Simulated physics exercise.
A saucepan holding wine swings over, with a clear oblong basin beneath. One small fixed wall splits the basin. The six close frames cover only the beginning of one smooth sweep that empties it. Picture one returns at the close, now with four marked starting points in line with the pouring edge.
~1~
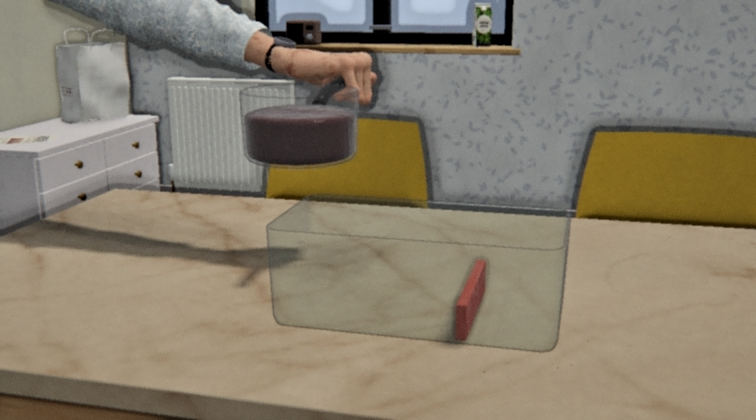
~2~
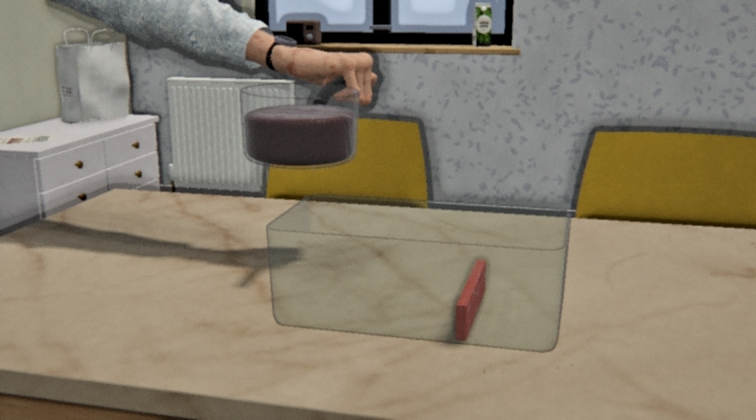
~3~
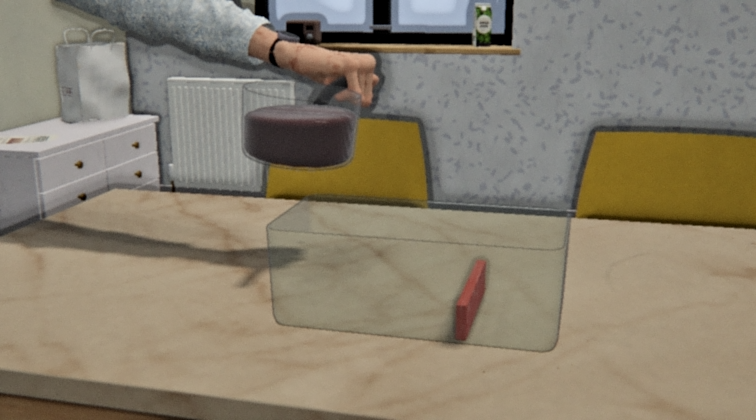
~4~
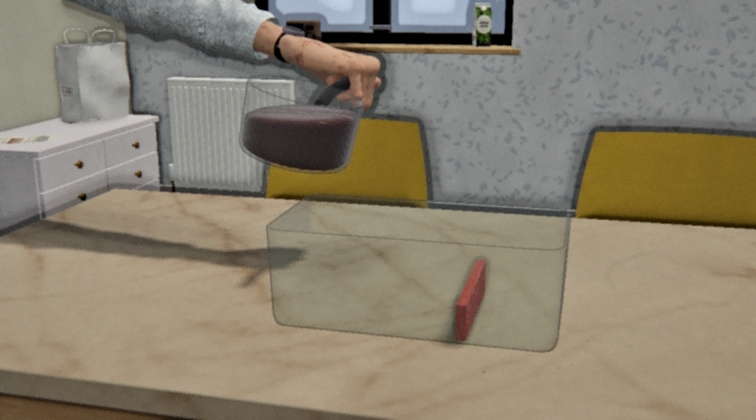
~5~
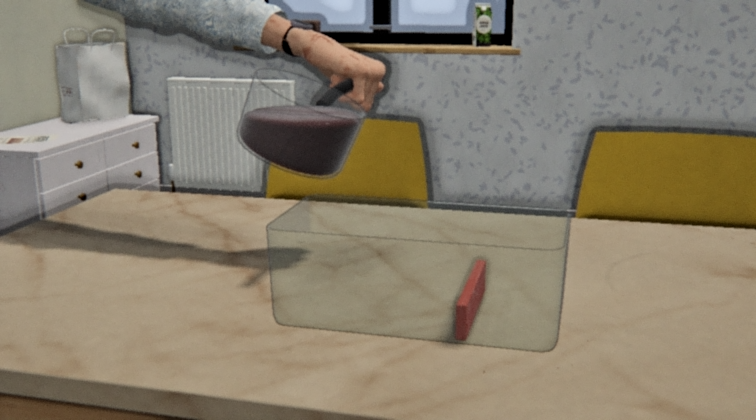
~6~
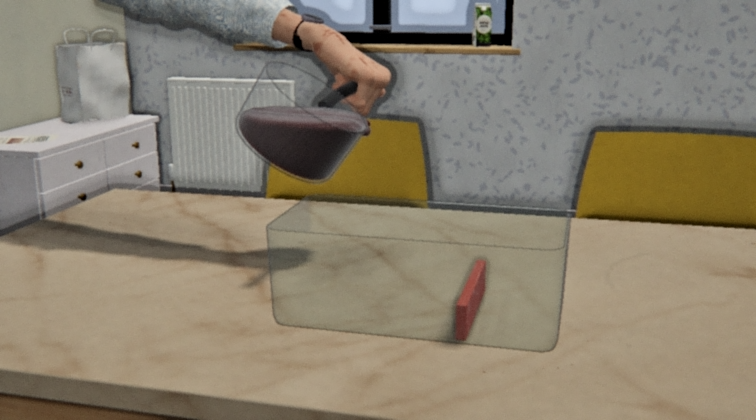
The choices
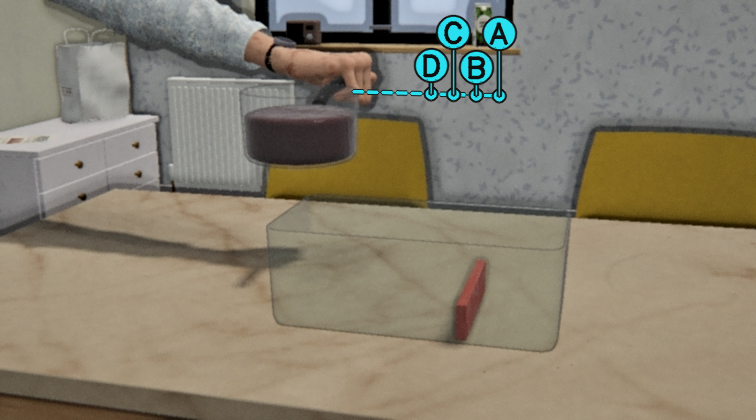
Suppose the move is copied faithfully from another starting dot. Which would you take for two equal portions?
D works best here.
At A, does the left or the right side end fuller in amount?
More ends on the right.
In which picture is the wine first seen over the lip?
In picture 6.
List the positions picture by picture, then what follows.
In the first frame, upright, lip at (353, 91); basin from (274, 322) to (558, 351); top of the wall at (472, 281); nothing has left yet.
In the second frame, upright, lip at (354, 93); nothing has left yet.
In the third frame, tipped about 6°, lip at (357, 98); nothing has left yet.
In the fourth frame, tipped about 13°, lip at (360, 106); nothing has left yet.
In the fifth frame, tipped about 23°, lip at (362, 117); nothing has left yet.
In the sixth frame, tipped about 35°, lip at (363, 130); wine is over the lip, down to (363, 130).
On the marked copy, A at (499, 95); B at (476, 95); C at (453, 94); D at (431, 93).
With A, about 22 % ends left of the wall and 77 % right of it.
With B, about 31 % ends left of the wall and 69 % right of it.
With C, about 32 % ends left of the wall and 67 % right of it.
With D, about 52 % ends left of the wall and 47 % right of it.
